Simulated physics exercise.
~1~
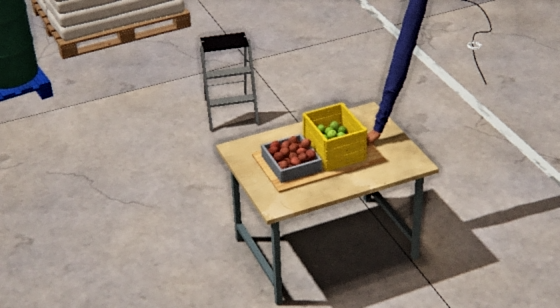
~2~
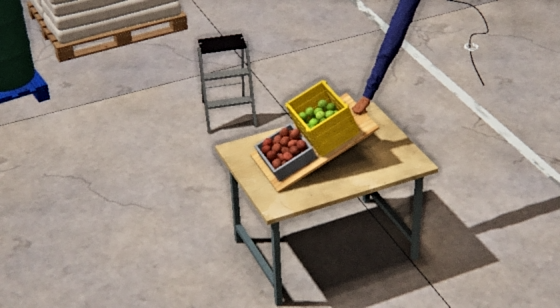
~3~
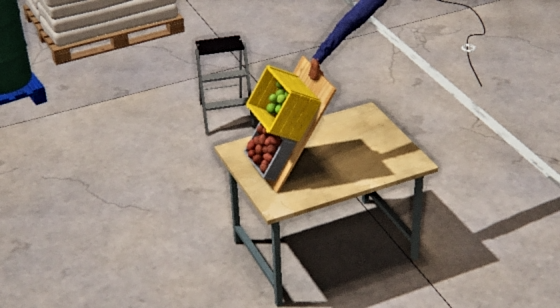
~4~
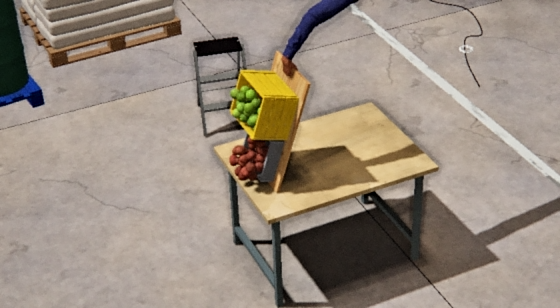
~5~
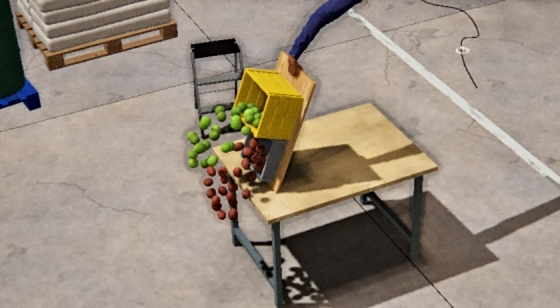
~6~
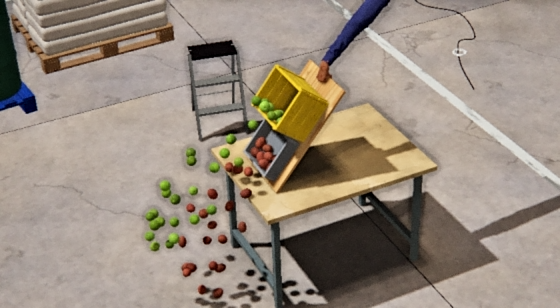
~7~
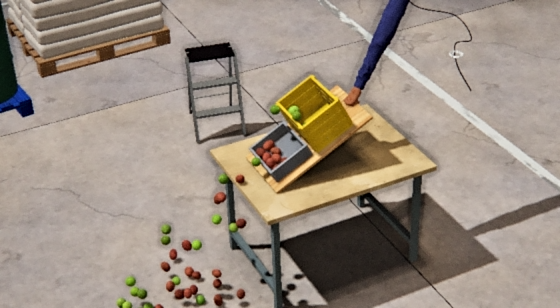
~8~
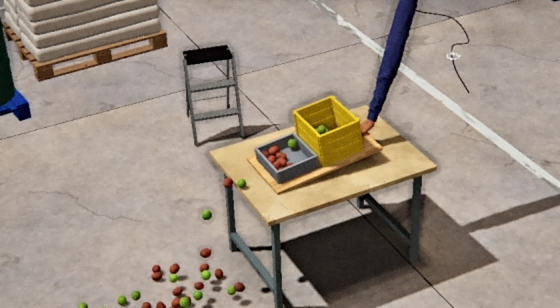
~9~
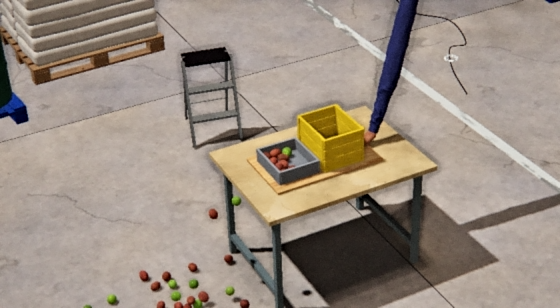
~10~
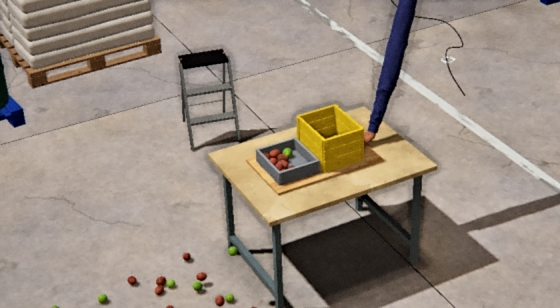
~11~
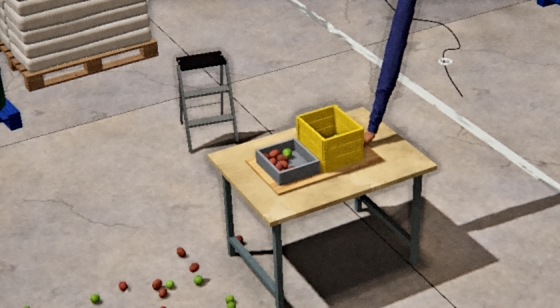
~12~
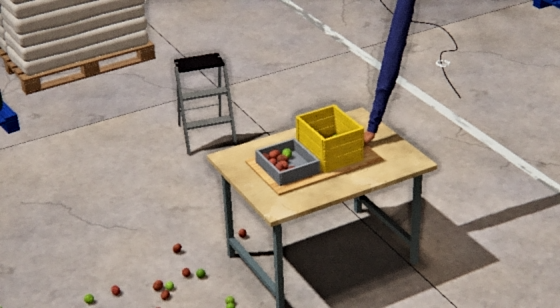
A hand tips the board steeply, spilling apples and potatoes, then lowers it flat.
